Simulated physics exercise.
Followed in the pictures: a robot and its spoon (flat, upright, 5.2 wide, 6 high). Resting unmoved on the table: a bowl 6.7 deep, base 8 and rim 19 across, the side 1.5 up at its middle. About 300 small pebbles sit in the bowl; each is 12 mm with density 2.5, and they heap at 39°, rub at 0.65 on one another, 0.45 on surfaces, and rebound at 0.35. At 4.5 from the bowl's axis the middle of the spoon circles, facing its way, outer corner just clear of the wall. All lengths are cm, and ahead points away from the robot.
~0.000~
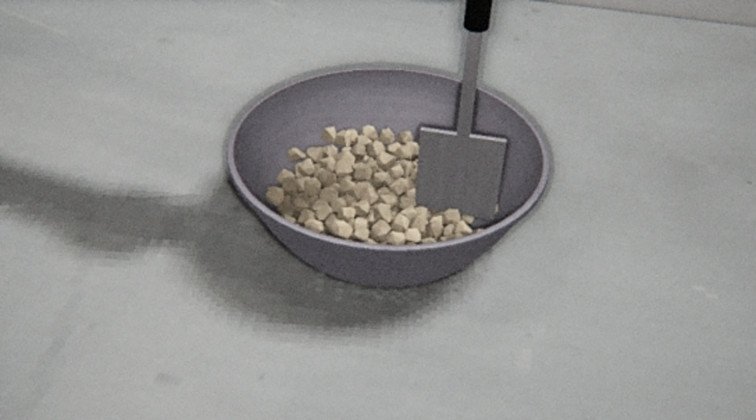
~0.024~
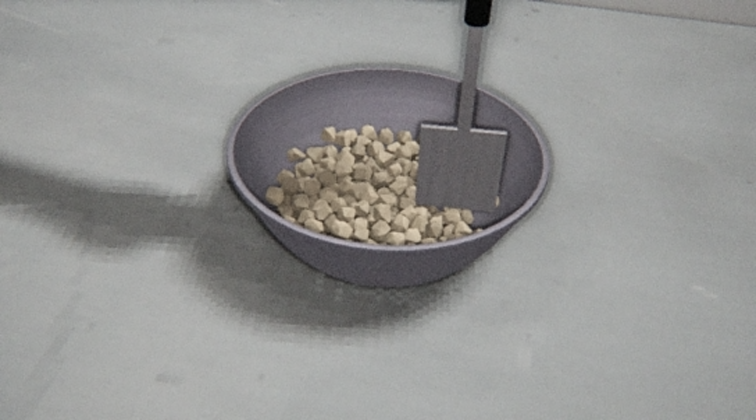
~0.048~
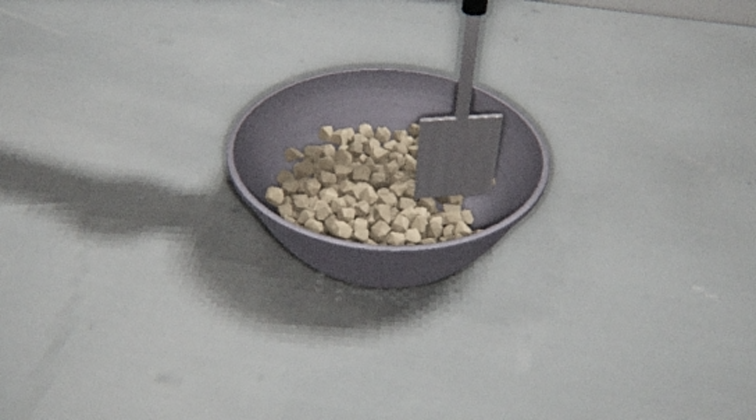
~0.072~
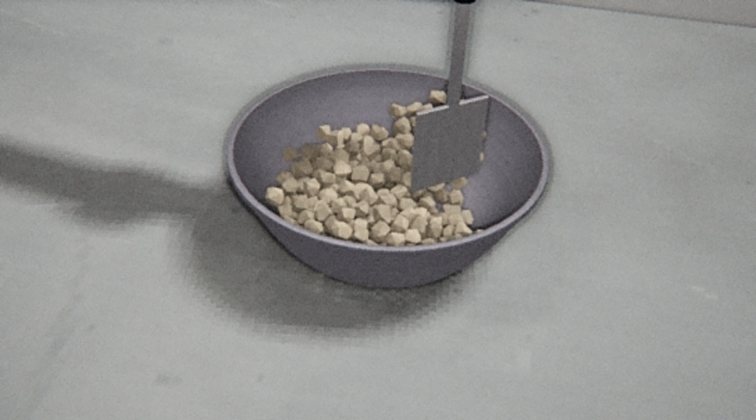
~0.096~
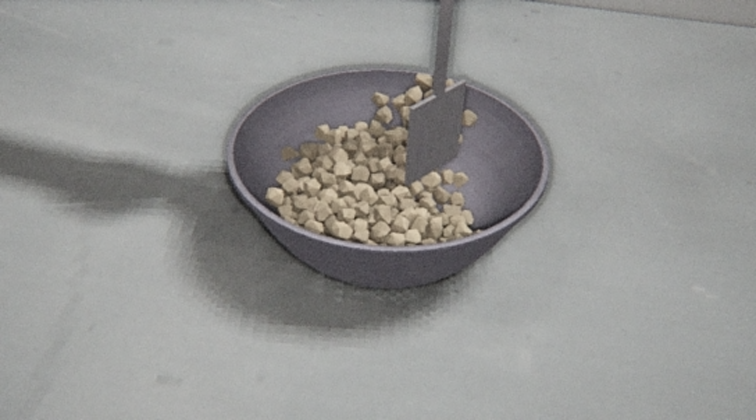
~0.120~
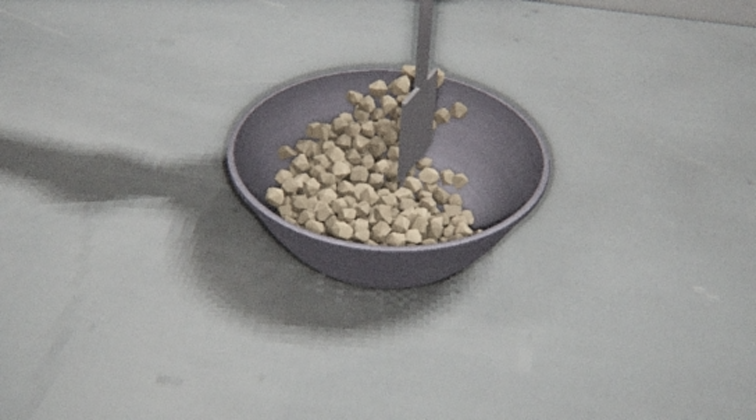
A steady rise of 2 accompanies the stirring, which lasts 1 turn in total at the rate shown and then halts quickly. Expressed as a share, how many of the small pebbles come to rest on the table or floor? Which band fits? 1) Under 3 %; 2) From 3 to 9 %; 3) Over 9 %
Answer: 3.
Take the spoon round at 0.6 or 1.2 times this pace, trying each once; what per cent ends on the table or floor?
Around 5 percent on the first try and 15 percent on the second.
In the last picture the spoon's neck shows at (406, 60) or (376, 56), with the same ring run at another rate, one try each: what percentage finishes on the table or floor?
About 15 and 20 per cent.
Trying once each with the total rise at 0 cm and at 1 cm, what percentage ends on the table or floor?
Near 25 in a hundred, then near 15 in a hundred.
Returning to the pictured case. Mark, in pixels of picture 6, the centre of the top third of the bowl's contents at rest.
The centre is near pixel (414, 210).
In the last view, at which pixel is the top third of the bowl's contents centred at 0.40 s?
Centre, approx.: (415, 230).
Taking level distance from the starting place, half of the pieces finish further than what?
3 centimetres.
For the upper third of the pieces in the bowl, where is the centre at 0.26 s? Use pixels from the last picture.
Near (296, 183).
After 0.26 s, 183° round, highest piece 10 above the table; 286 in the bowl, 9 in flight or on the tool.
After 0.40 s, 291° round, highest piece 9 above the table; 265 in the bowl, 18 on the table or floor, 12 in flight or on the tool.
After 0.68 s, 0° round, highest piece 6 above the table; 258 in the bowl, 37 on the table or floor.
After 1.38 s, 0° round, highest piece 6 above the table; 258 in the bowl, 37 on the table or floor.
At rest, 258 in the bowl, 37 on the table or floor. That is 13 % on the table or floor.
